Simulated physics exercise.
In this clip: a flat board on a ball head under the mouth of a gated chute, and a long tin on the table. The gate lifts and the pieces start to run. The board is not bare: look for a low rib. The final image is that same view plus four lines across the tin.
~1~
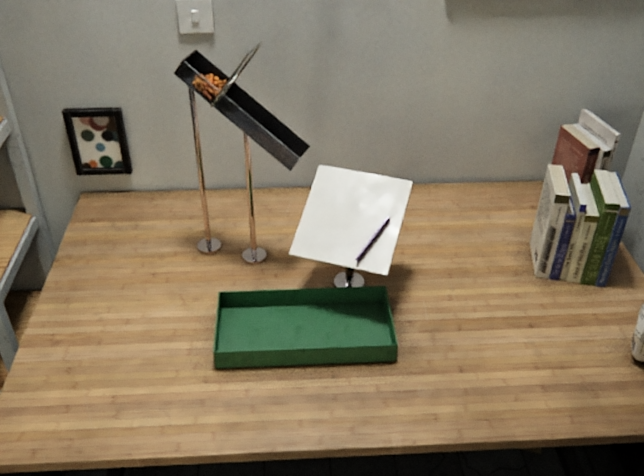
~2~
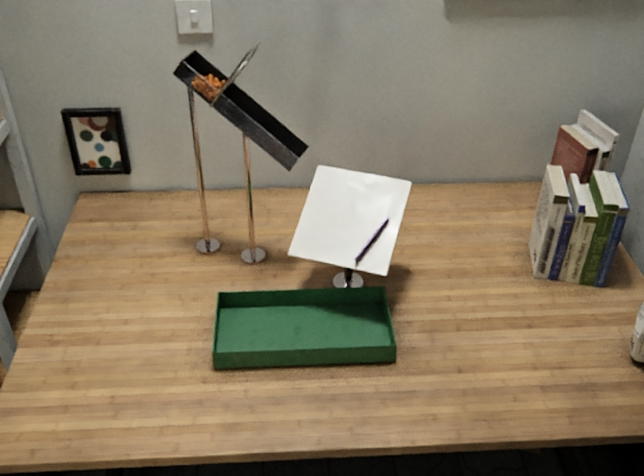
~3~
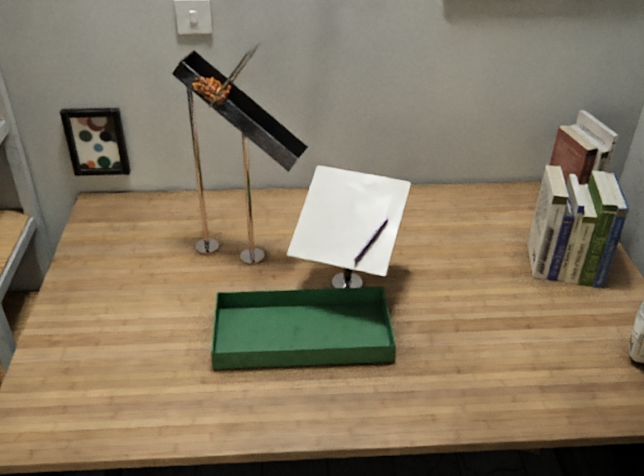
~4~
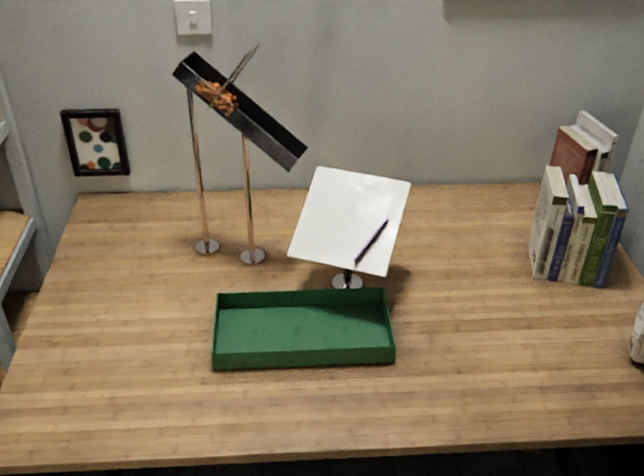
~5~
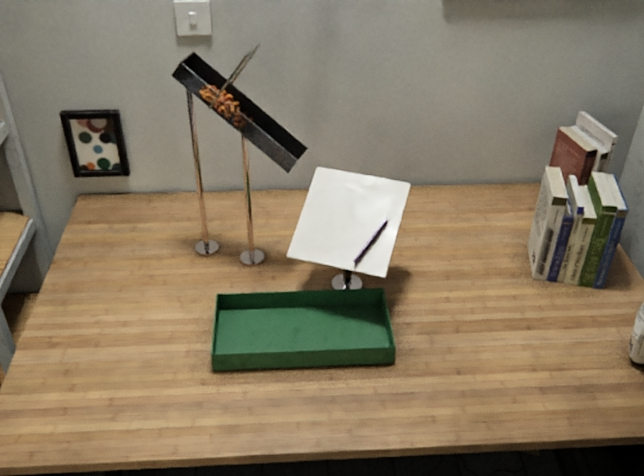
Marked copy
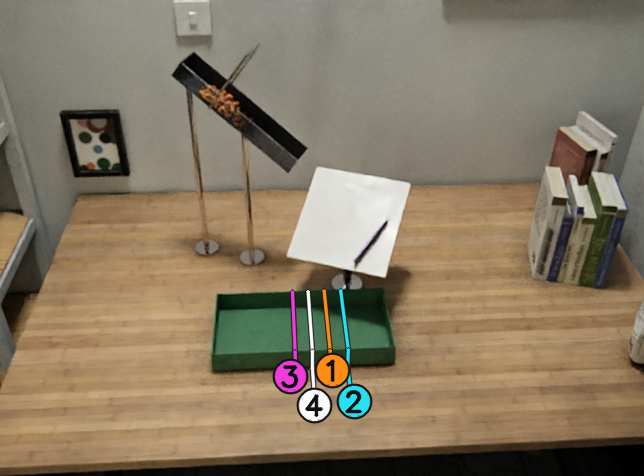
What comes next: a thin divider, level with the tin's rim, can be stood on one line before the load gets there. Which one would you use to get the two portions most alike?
Use line 1.
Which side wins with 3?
The right side.
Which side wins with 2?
The left side.
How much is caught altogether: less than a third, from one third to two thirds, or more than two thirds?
More than two thirds.
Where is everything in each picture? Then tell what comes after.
Load behind the gate (211, 88), bits of cat kibble; lip of the chute (295, 164), sloping fairly steeply, in the first frame.
Middle of the board (351, 217), tilted fairly steeply; middle of its low edge (336, 265); of its high edge (364, 173), in the second frame.
Front corners of the tin (212, 352) and (395, 345), empty; front of the load (221, 103), in the third frame.
Middle of the load (217, 97); its front (232, 111), roughly a quarter of the way to the lip; rib from (387, 217) to (354, 260), in the fourth frame.
Middle of the load (225, 104); its front (251, 120), roughly a third of the way to the lip, in the fifth frame.
On the marked copy, line 1 crosses the front rim at (330, 349); line 2 crosses the front rim at (348, 348); line 3 crosses the front rim at (295, 351); line 4 crosses the front rim at (312, 350).
With 1, of what is caught, roughly a third on the left of the divider, roughly two thirds on the right.
With 2, of what is caught, almost all on the left of the divider, about a tenth on the right.
With 3, of what is caught, not one piece on the left of the divider, every piece on the right.
With 4, of what is caught, about a tenth on the left of the divider, almost all on the right.
